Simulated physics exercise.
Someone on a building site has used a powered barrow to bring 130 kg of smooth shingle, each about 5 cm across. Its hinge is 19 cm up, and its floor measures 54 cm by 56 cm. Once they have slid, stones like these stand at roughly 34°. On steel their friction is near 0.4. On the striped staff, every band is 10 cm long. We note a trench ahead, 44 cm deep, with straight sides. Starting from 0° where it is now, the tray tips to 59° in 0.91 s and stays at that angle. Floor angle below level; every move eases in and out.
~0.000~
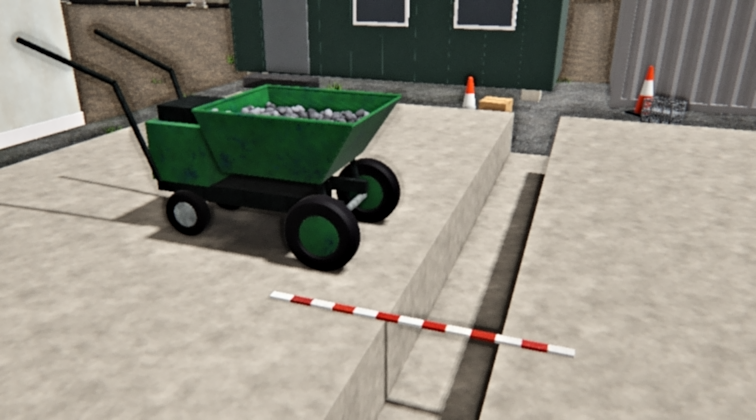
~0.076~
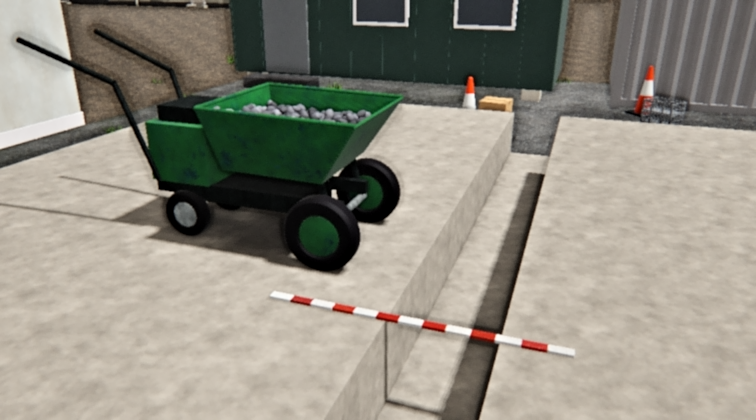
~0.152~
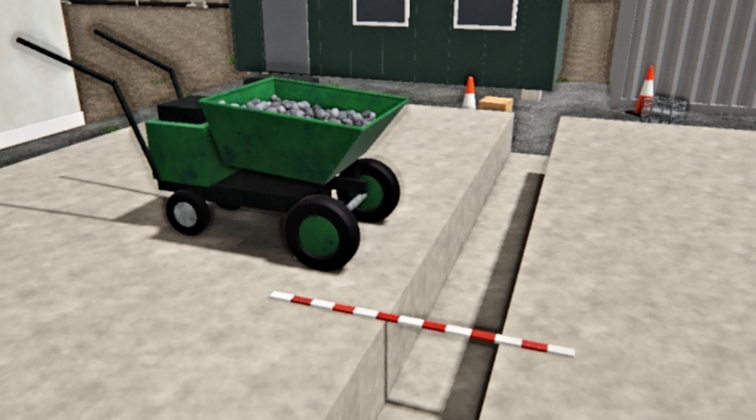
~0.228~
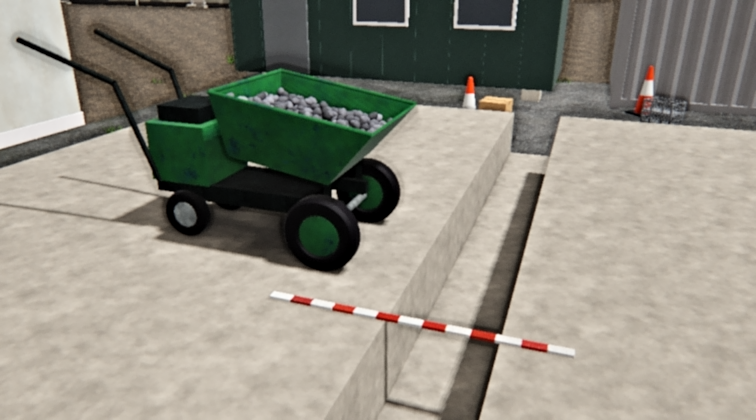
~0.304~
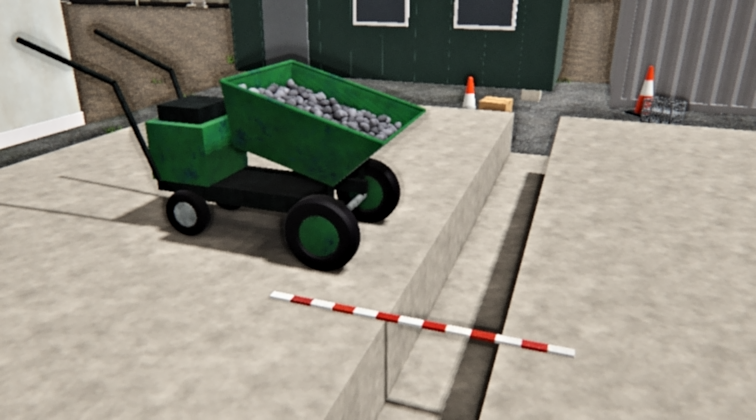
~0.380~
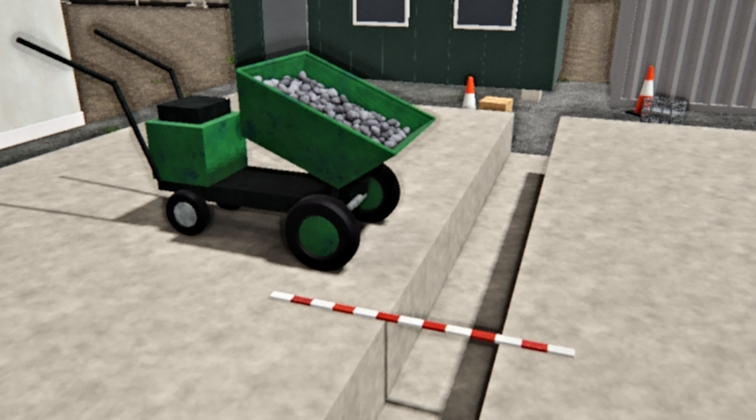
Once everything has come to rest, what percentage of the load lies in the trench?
56 %.
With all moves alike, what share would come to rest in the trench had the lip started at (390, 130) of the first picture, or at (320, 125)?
Around 30 and then 65 percent.
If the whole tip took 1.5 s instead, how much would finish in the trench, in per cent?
It'd be some 60 per cent.
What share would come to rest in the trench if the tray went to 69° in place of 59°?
Roughly 85 percent.
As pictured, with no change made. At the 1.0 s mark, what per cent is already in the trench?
By that moment, roughly 10 per cent of the load.
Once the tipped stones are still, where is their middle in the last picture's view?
The tipped stones centre close to (481, 331).
After 0.7 s the floor is at 50°; 100 % in the tray; the foremost stones are at (419, 187).
After 1.0 s the floor is at 59°; 91 % in the tray, 9 % in the trench; the foremost stones are at (497, 246).
After 1.4 s the floor is at 59°; 58 % in the tray, 34 % in the trench, 8 % past the trench; the foremost stones are at (600, 297).
After 3.3 s the floor is at 59°; 35 % in the tray, 56 % in the trench, 9 % past the trench; the foremost stones are at (728, 296).
